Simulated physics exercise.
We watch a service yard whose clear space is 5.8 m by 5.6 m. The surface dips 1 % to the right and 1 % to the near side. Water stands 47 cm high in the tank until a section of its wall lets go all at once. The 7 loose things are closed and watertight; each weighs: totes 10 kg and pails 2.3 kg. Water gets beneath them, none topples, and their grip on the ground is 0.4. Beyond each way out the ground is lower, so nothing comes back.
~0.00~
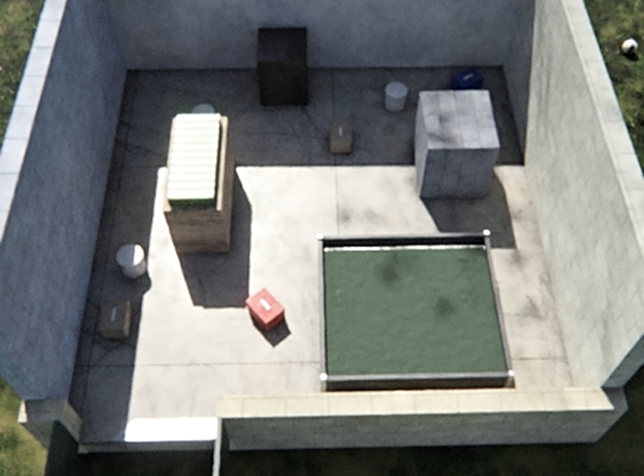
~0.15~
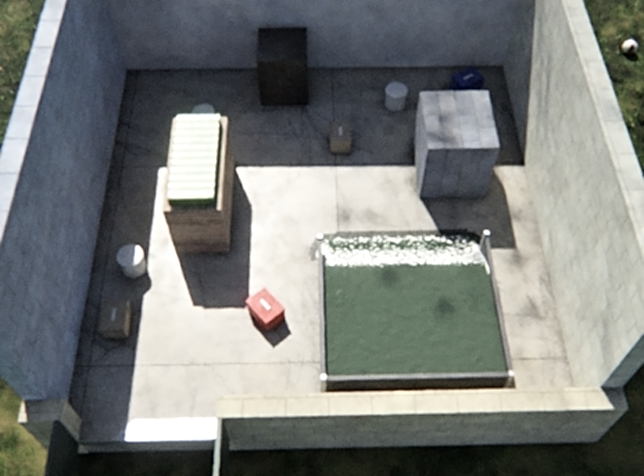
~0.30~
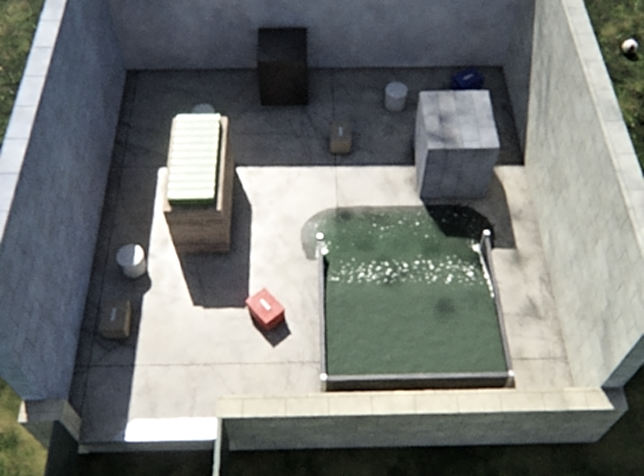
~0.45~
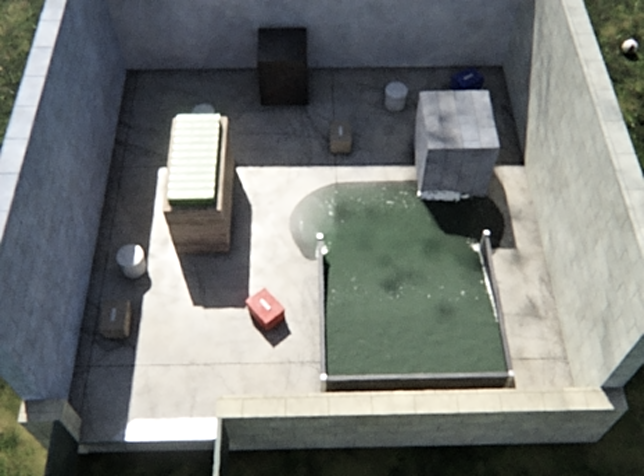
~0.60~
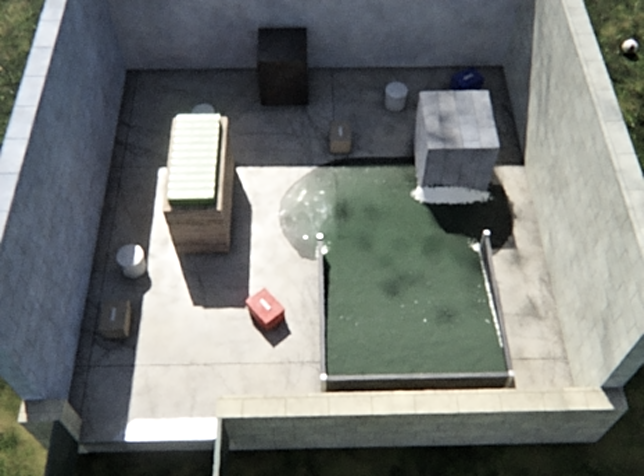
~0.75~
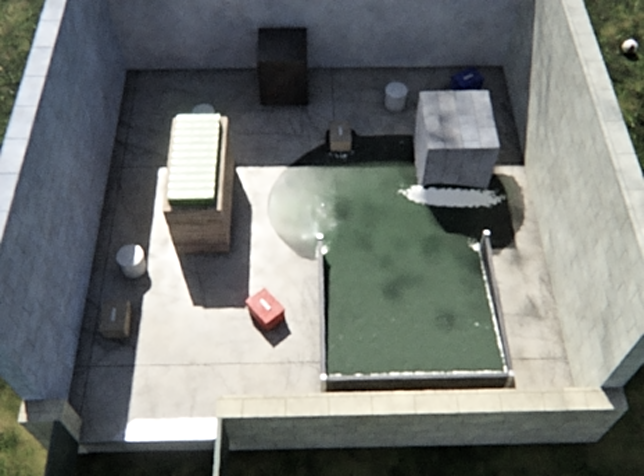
At the start, dark green water sits inside a low-walled rectangular basin in a walled yard scattered with boxes and pails. The basin's far side opens and water pours out in a white, foamy band, then spreads across the floor, around the large grey block and to a small brown box, while the objects stay put.
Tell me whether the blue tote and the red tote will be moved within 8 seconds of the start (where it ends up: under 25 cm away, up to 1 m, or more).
The blue tote gets carried off, the red tote barely shifts.
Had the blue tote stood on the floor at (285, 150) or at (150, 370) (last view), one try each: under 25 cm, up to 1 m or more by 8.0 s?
In turn: It travels far; it stays put.
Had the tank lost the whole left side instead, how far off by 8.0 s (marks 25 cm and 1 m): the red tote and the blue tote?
In that case the red tote ends far away, the blue tote stays put.
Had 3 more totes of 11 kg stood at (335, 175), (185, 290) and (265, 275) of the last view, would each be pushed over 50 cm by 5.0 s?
In turn: Over, under, short of it.
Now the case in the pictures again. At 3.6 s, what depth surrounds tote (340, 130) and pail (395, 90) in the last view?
About 12 and 16 cm.
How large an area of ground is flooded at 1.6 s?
About 14 m2.
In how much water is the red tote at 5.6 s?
Roughly 1 cm.
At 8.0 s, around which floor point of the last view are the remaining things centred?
At about (285, 246).
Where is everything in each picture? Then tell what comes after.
The first picture shows the blue tote at (468, 77), on the bottom; the red tote at (265, 305), on the bottom; 3.5 m2 under water; 0 of 7 have shifted.
The second picture shows the blue tote at (468, 77) rests on the ground; the red tote at (265, 305), on the bottom; 4.4 m2 under water; 0 of 7 have shifted.
The third picture shows the blue tote at (468, 77) rests on the ground; the red tote at (265, 305) rests on the ground; water covers 5.5 m2; 0 of 7 have shifted.
The fourth picture shows the blue tote at (468, 77), on the bottom; the red tote at (265, 305) rests on the ground; water covers 6.6 m2; 0 of 7 have shifted.
The fifth picture shows the blue tote at (468, 77), on the bottom; the red tote at (265, 305) rests on the ground; water covers 7.5 m2; 0 of 7 have shifted.
The sixth picture shows the blue tote at (468, 77), on the bottom; the red tote at (265, 305), on the bottom; 8.5 m2 under water; 0 of 7 have shifted.
After 1.6 s the blue tote is near (468, 77), 0.0 m from its start, aground; the red tote is near (265, 305), 0.0 m from its start, aground; 0 of 7 are out; 1 afloat.
After 3.6 s the blue tote is near (465, 88), 0.3 m from its start, afloat; the red tote is near (265, 305), 0.0 m from its start, aground; 0 of 7 are out; 4 afloat.
After 5.6 s the blue tote is near (385, 127), 1.6 m from its start, aground; the red tote is near (265, 305), 0.0 m from its start, aground; 0 of 7 are out; 2 afloat.
After 8.0 s the blue tote is near (370, 141), 2.0 m from its start, aground; the red tote is near (265, 305), 0.0 m from its start, aground; 0 of 7 are out; 2 afloat.
